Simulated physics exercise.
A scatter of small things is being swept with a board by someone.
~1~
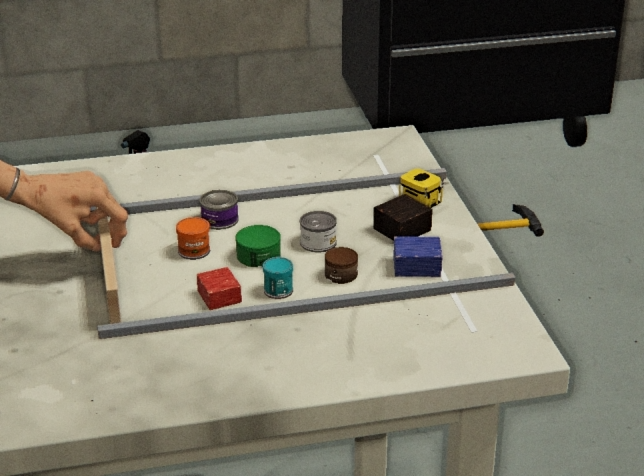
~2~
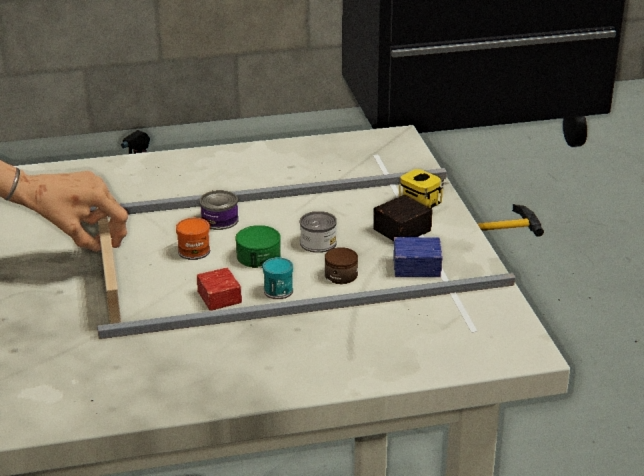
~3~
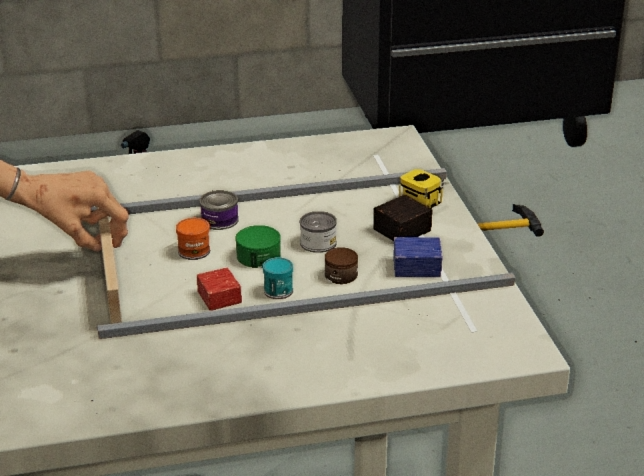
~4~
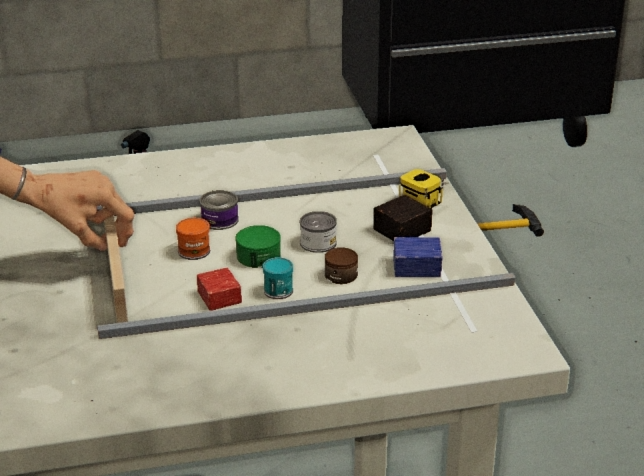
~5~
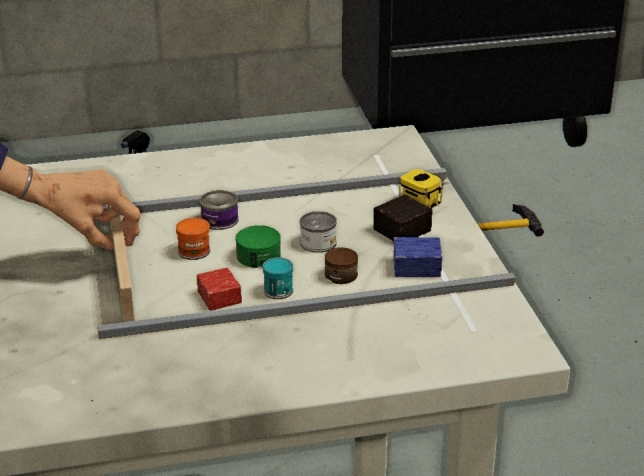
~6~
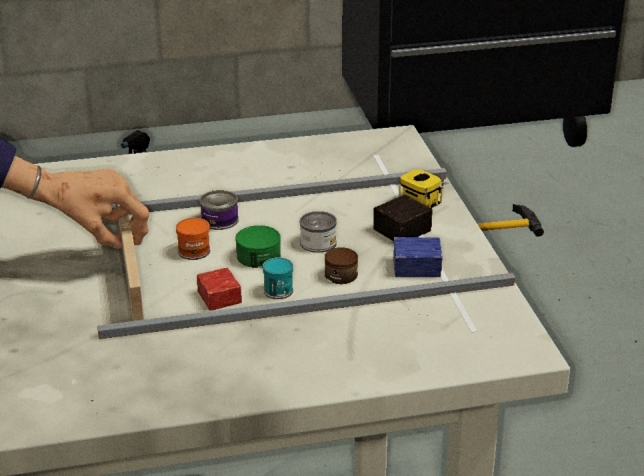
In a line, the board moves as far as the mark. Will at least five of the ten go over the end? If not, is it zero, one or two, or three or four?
No, one or two go over.
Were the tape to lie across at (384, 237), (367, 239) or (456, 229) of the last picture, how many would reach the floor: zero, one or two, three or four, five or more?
So, going place by place, I'd say none at all; zero; 5 or more.
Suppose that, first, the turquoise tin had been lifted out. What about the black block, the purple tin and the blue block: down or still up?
Black block: Over the edge; purple tin: Still there; blue block: Over the edge.
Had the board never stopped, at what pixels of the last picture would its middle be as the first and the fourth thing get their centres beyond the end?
It sits around (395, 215) and after that around (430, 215).
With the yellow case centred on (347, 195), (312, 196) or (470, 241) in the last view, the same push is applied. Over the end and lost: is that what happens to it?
In order, it holds its place; holds its place; goes down.
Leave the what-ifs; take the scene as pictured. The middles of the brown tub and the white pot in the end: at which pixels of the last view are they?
The brown tub ends up near (467, 240), and the white pot near (458, 205).
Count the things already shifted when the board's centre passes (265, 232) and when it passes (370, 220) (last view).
Moved so far: 7, then 9.
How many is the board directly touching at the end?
My count gives 4.
Early on, none off yet; yellow case at rest near (421, 190); black block at rest near (403, 219); blue block at rest near (417, 257).
Finally, the number that fall off is one or two; lost, blue block and black block.
